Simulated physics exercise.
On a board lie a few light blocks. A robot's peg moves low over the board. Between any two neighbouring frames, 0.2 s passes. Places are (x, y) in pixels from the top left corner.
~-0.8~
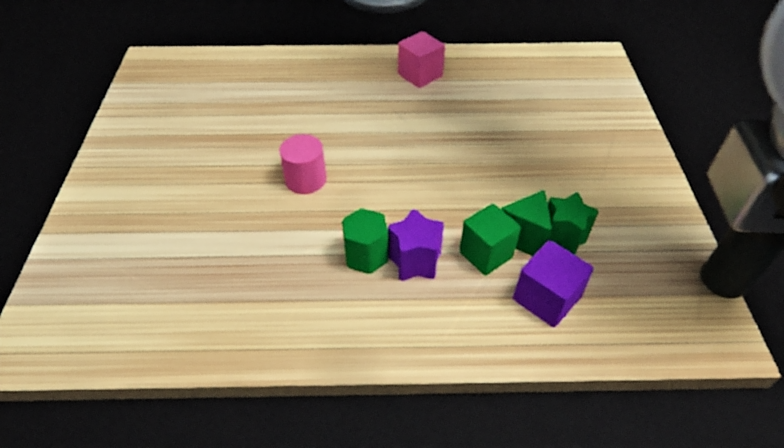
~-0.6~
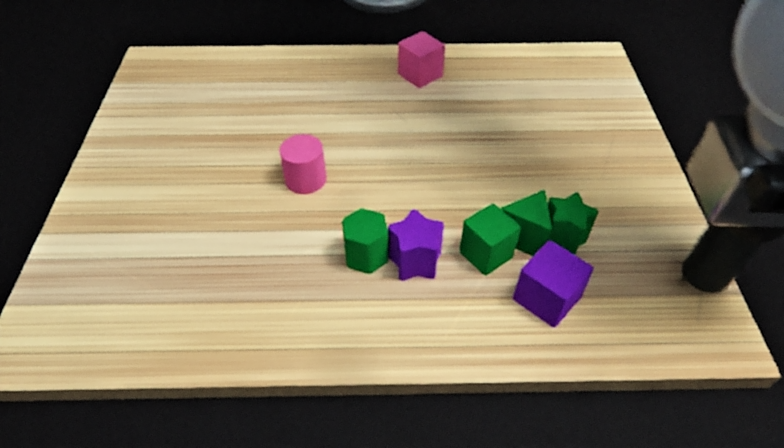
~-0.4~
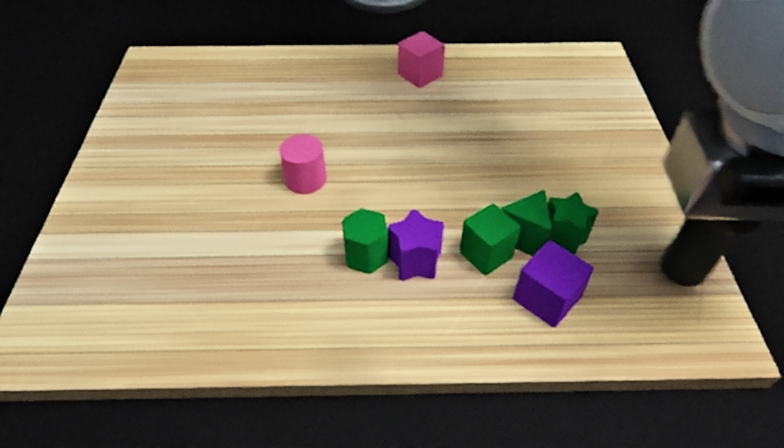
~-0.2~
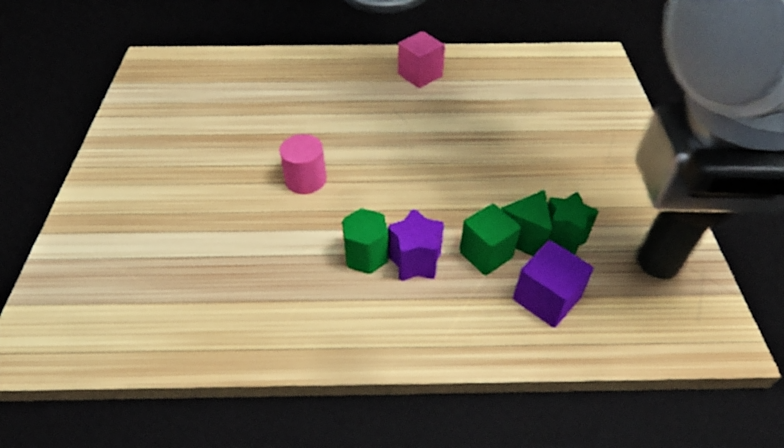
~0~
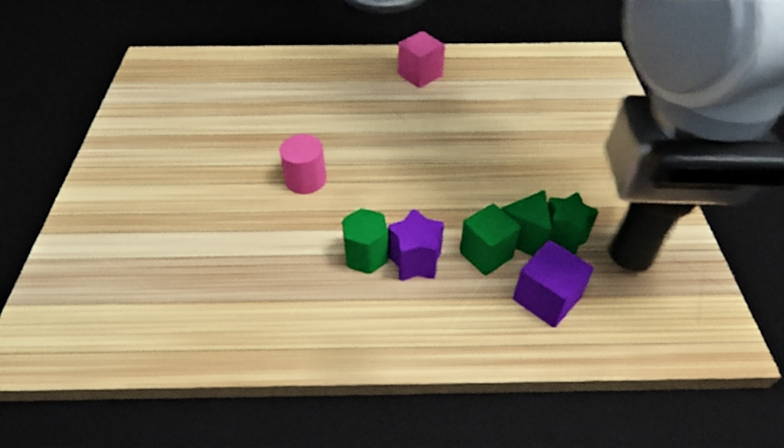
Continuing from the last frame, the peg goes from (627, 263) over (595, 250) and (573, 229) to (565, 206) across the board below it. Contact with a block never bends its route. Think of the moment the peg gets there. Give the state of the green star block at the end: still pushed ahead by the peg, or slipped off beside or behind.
It will get left beside or behind the peg.
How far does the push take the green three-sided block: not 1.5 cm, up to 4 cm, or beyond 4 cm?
Of the three bands, it's 1.5 to 4 cm.
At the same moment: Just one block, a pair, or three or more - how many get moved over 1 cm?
There will be two blocks displaced.
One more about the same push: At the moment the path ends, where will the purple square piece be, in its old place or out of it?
It keeps its spot.
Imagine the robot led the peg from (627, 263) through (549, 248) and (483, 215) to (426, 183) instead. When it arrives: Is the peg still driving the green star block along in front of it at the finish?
It seems so.
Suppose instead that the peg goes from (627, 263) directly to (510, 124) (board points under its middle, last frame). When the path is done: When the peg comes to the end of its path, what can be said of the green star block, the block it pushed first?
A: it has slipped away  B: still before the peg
(A)
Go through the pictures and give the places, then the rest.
In the first frame, peg tip at (724, 280); block tops, green square piece at (492, 224); green three-sided block at (532, 209); purple square piece at (558, 268); green star block at (573, 209).
In the second frame, peg at (705, 275); blocks unchanged.
In the third frame, peg at (683, 269); blocks unchanged.
In the fourth frame, peg at (659, 262); blocks unchanged.
In the fifth frame, peg at (631, 254); green square piece at (492, 224); green three-sided block at (532, 209); purple square piece at (558, 268); green star block at (573, 209).
The first path, step by step. Halfway along, peg at (585, 231); green square piece at (488, 225), turned 10° anticlockwise; green three-sided block at (520, 202), turned 15° anticlockwise; green star block at (555, 196), turned 15° anticlockwise.
At the end, peg at (568, 197); green square piece at (487, 225), turned 15° anticlockwise; green three-sided block at (509, 196), turned 25° anticlockwise; purple square piece in place; green star block at (538, 177), turned 45° anticlockwise.
